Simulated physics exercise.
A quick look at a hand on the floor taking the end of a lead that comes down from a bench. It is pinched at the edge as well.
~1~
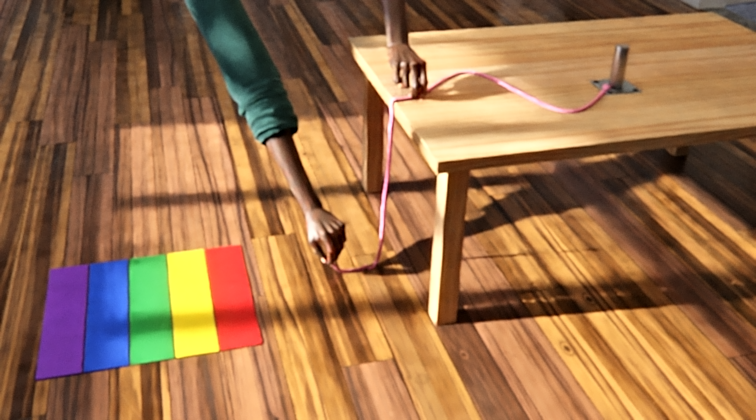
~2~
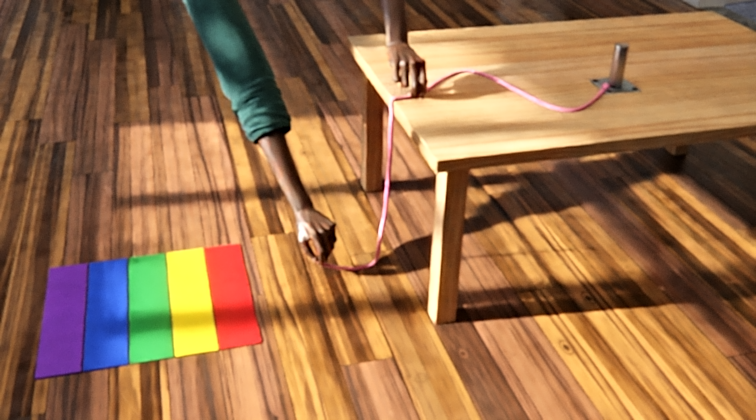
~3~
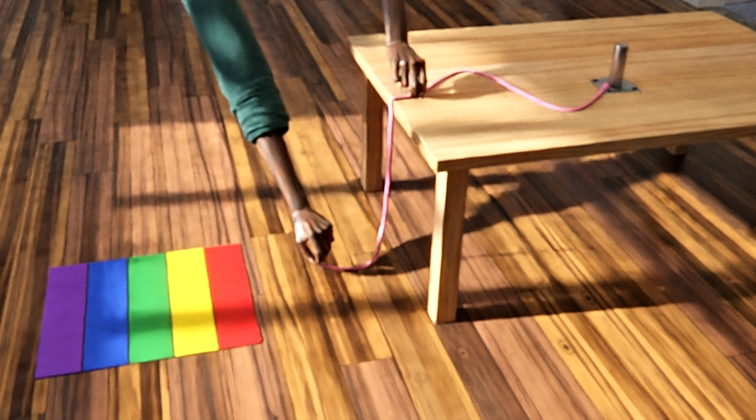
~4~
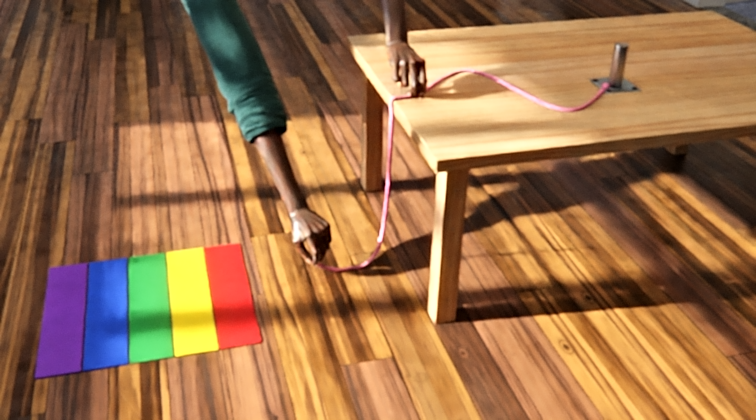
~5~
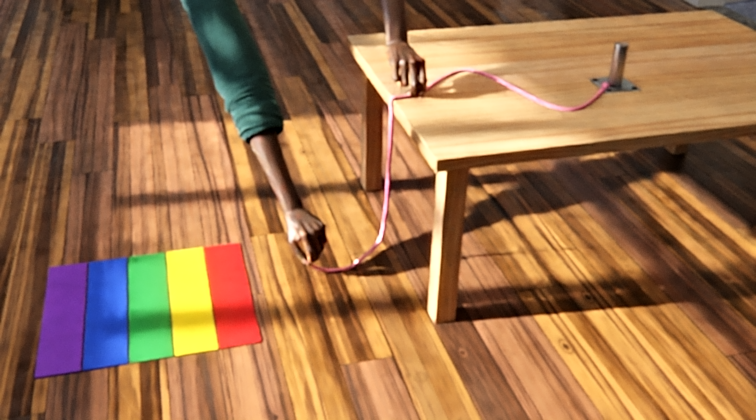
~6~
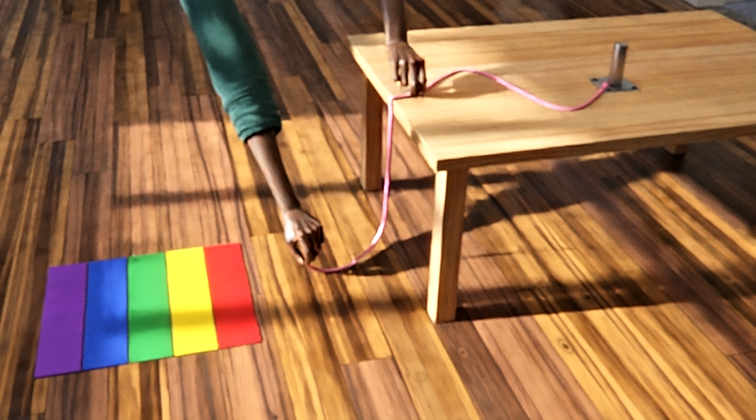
A hand near the floor drawing the end of a pink cord slightly left, another hand pinching it at the table's edge.
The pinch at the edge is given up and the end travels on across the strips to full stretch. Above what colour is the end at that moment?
It halts on the purple strip.
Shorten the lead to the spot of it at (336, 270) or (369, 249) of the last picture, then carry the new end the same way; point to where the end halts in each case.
About (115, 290) and (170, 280).
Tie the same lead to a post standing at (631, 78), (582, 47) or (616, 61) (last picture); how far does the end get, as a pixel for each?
About (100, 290), (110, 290) and (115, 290).
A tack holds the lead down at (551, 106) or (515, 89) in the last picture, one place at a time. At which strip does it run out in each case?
It would be blue; green.
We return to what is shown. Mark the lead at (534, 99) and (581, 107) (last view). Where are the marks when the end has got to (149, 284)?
Near (503, 99) and (557, 98).
Soon after, end near (149, 284); over green.
After that, end near (100, 291); over blue.
At the stop, end near (70, 295); over purple. Over purple.
